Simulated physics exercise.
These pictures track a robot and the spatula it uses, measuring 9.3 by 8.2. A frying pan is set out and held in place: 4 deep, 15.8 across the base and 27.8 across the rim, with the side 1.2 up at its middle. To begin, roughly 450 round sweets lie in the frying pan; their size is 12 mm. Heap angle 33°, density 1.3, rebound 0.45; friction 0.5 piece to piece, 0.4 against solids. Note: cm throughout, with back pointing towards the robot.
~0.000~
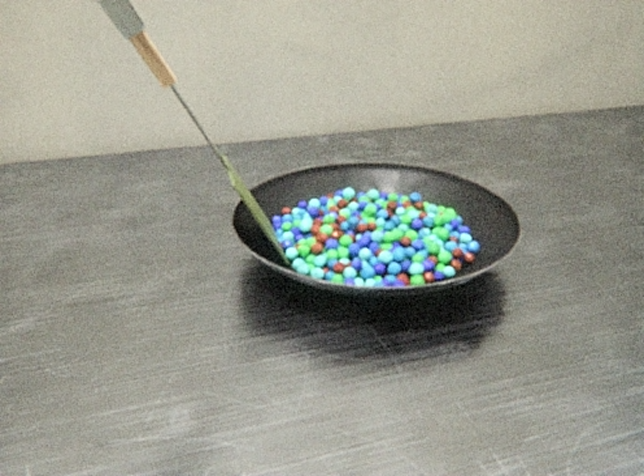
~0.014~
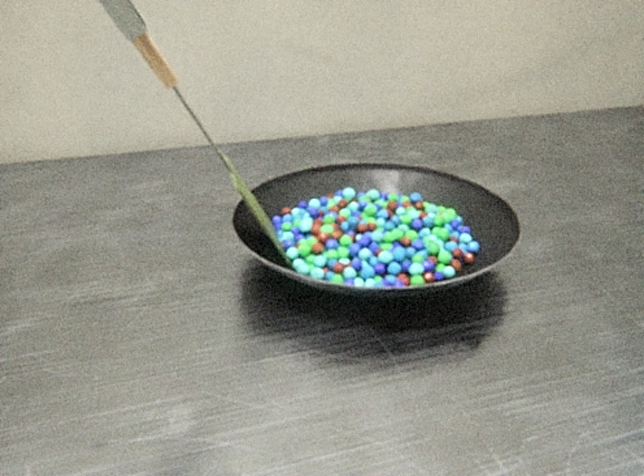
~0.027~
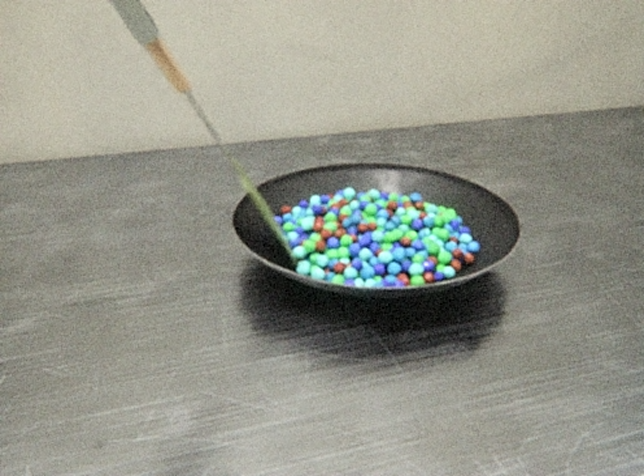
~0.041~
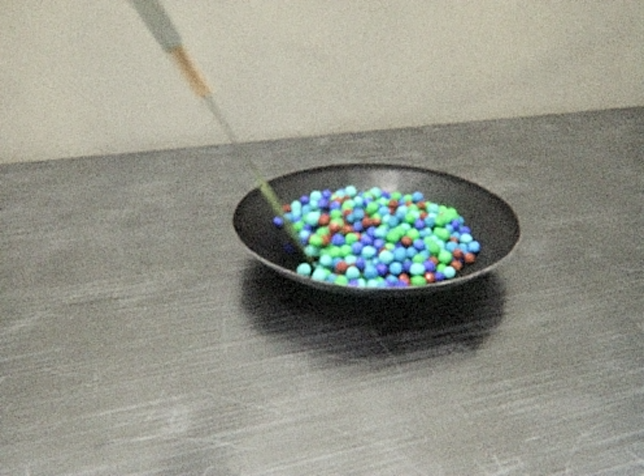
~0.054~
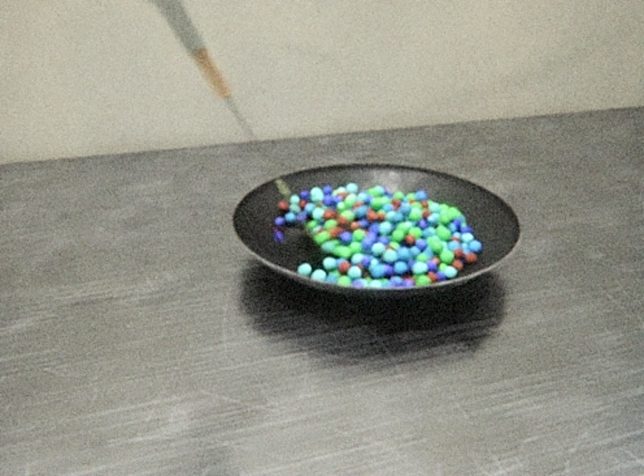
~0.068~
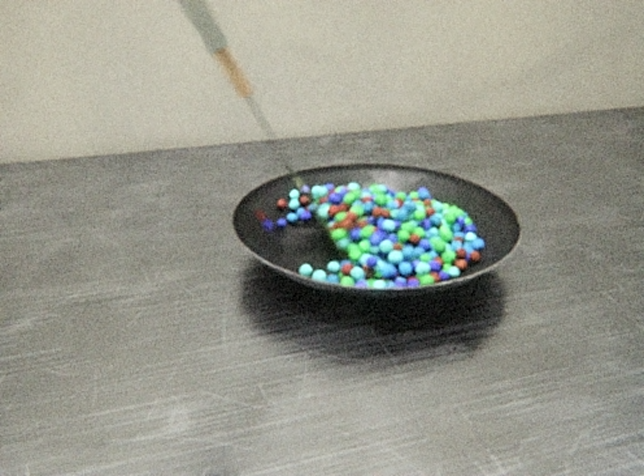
The clip shows a spatula dipping into a dark pan of small blue, green, red and light-blue balls on a scratched metal surface, first barely moving, then sweeping right through them and pushing some aside, opening a gap at left.
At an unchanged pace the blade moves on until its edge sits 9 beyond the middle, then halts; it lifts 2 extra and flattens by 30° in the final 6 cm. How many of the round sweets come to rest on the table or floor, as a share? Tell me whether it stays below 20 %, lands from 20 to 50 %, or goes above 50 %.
It lands from 20 to 50 %.
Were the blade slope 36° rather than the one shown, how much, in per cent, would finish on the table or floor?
Somewhere around 25 per cent would end on the table or floor.
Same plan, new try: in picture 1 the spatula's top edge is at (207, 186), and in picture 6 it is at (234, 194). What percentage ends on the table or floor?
Roughly 5 percent ends up there.
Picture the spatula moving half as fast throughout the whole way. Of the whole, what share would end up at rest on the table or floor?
15 per cent, about.
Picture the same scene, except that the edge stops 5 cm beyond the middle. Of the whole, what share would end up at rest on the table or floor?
It would be near 10 per cent.
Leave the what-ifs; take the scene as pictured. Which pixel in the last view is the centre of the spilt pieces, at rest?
Around pixel (584, 211).
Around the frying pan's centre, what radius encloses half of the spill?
28 cm or so.
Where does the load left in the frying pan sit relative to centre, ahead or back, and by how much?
I'd say close to 4.0 cm toward the front.
After 0.10 s, sloping 63°, highest piece 9 above the table; 448 in the frying pan, 1 on the blade or in flight.
After 0.13 s, sloping 55°, highest piece 11 above the table; 447 in the frying pan, 2 on the blade or in flight.
After 0.35 s, sloping 33°, highest piece 8 above the table; 307 in the frying pan, 129 on the table or floor, 13 on the blade or in flight.
After 1.40 s, sloping 33°, highest piece 4 above the table; 306 in the frying pan, 143 on the table or floor.
At rest, 306 in the frying pan, 143 on the table or floor. That is 32 % on the table or floor.
